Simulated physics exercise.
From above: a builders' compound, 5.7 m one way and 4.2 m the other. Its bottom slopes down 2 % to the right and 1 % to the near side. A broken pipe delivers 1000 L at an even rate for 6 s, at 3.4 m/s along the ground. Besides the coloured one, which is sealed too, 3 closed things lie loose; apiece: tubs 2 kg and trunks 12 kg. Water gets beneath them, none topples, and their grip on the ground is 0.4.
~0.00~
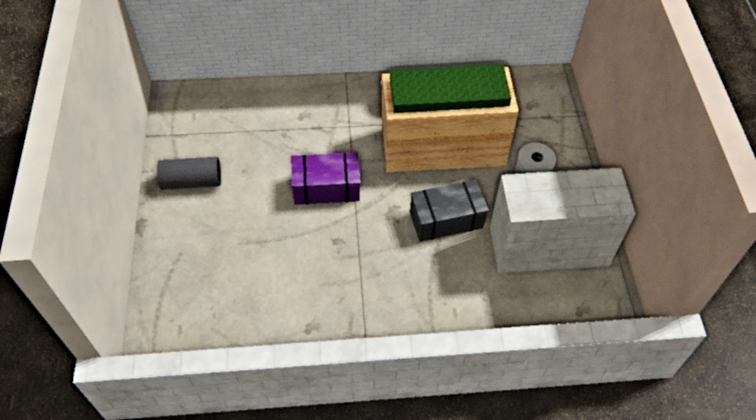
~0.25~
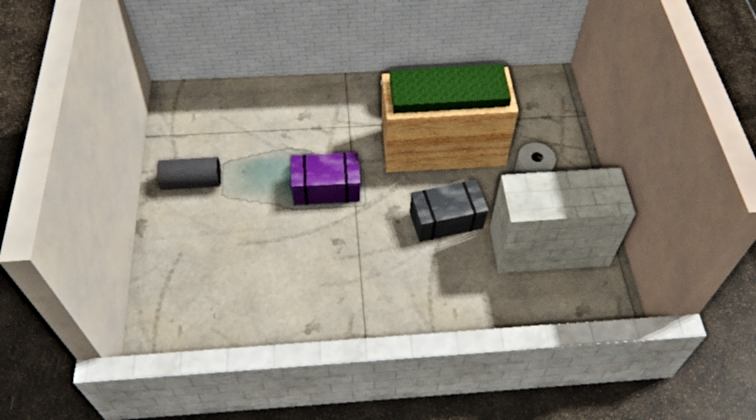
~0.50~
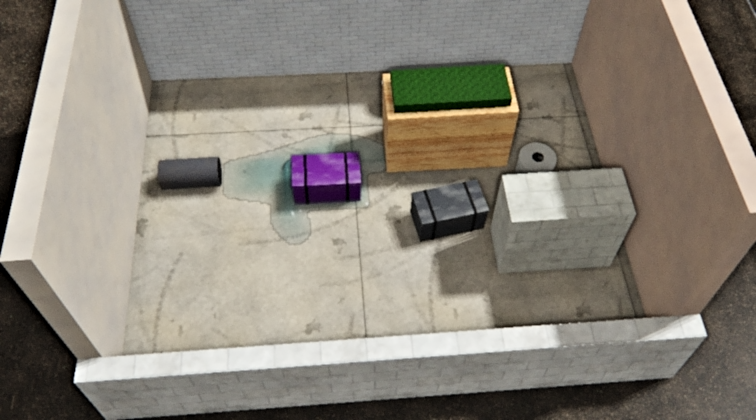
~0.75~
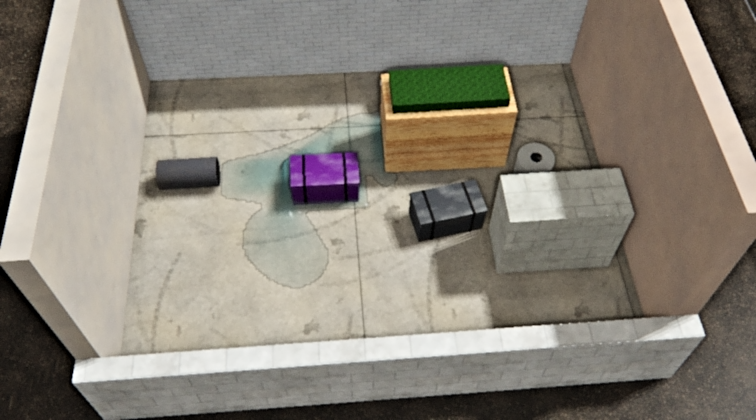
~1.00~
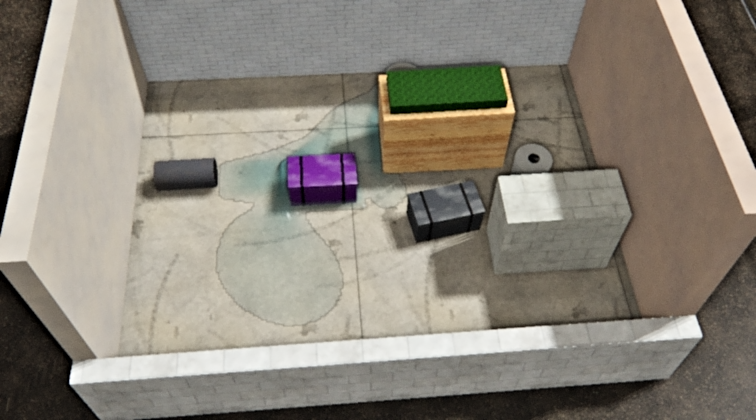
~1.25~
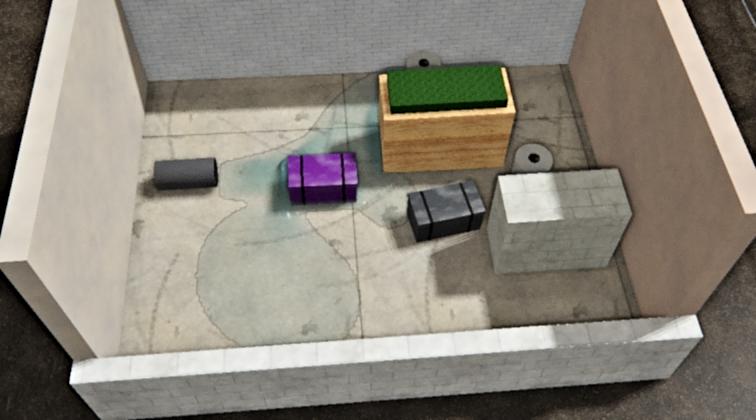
Water spreads from the open end of a dark pipe across a walled compound's pale floor, reaching a purple trunk. It slips around the trunk, stretching toward a wooden planter with a green top while a rounded pool widens on the near side, and the trunks and blocks barely move, if at all.
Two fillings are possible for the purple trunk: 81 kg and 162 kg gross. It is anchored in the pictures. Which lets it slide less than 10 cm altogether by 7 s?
Verdict: Only the higher weight holds it.
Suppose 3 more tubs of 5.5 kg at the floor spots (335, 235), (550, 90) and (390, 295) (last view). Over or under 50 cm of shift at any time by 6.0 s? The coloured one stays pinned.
In turn: Short of it, over, more.
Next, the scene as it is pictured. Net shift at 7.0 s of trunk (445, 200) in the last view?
In that order: 50 cm.
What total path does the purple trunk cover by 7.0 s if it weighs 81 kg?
About 100 cm.
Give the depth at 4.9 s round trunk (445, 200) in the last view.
Roughly 1 cm.
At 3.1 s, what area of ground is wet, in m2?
Roughly 14 m2.
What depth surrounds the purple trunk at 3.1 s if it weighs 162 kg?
Roughly 10 cm.
After 1.8 s the purple trunk would be 49 cm from its start with 81 kg and 0 cm from its start with 162 kg; 9 cm of water round it then.
After 3.1 s the purple trunk would be 89 cm from its start with 81 kg and 0 cm from its start with 162 kg; 10 cm of water round it then.
After 4.9 s the purple trunk would be 89 cm from its start with 81 kg and 0 cm from its start with 162 kg; 10 cm of water round it then.
After 7.0 s the purple trunk would be 89 cm from its start with 81 kg and 0 cm from its start with 162 kg; 1 cm of water round it then.
